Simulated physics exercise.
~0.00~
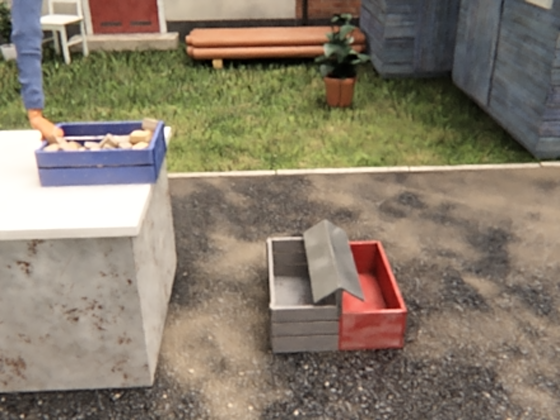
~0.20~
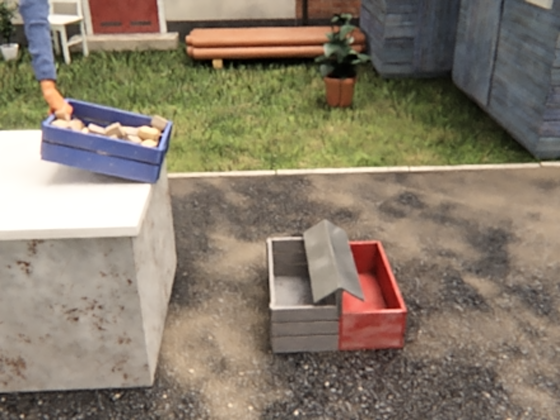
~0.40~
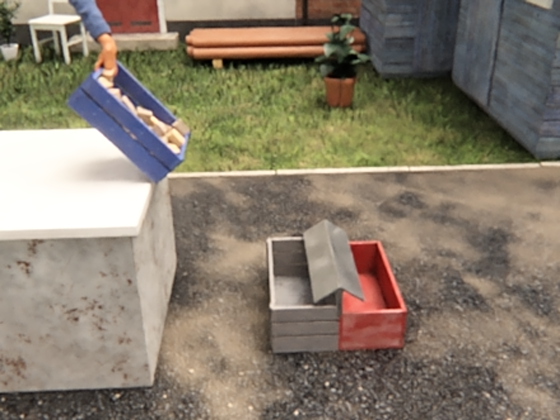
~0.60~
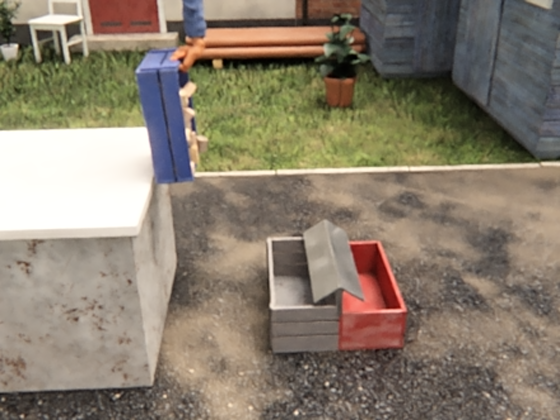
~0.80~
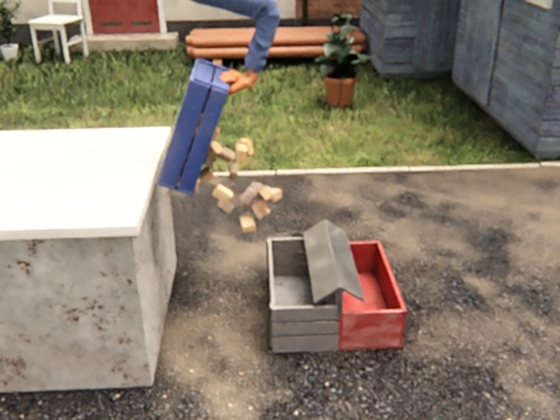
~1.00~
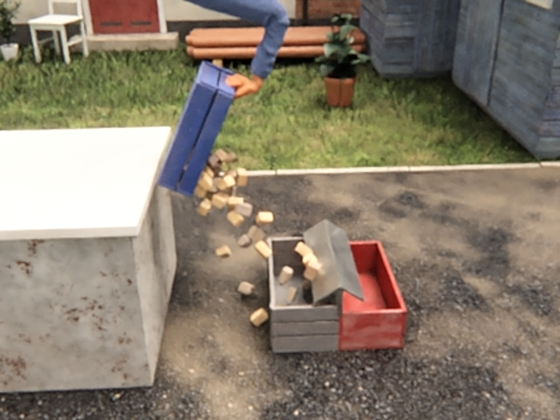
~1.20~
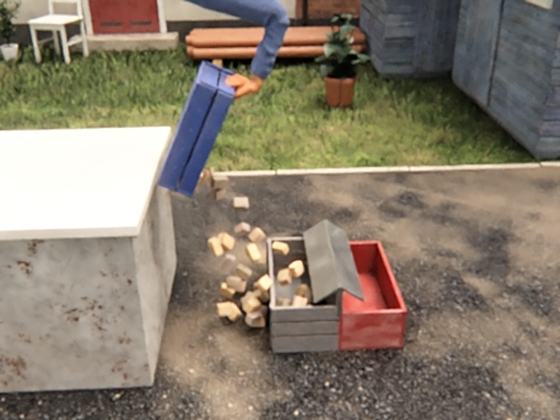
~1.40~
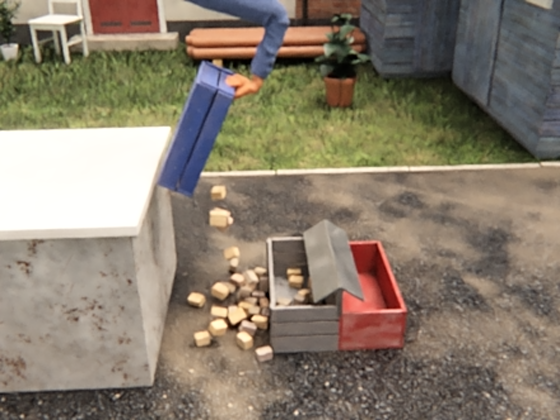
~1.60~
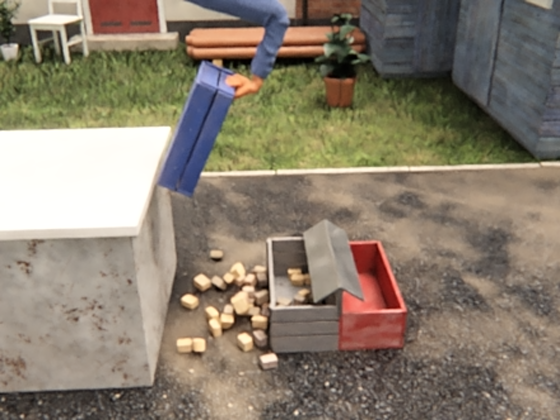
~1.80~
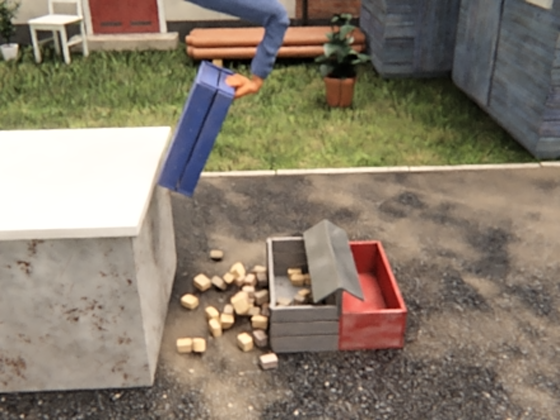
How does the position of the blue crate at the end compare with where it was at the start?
At the start the blue crate sat upright on top of the bench near its right end. By the end it was held steeply tipped just past the bench's right edge, farther right and a little higher.
In a yard beside a strip of grass, a hand tipped a blue crate of wooden chunks off a white-topped bench, and they tumbled down, some into the grey bin but most onto the ground before it, leaving the red box empty.
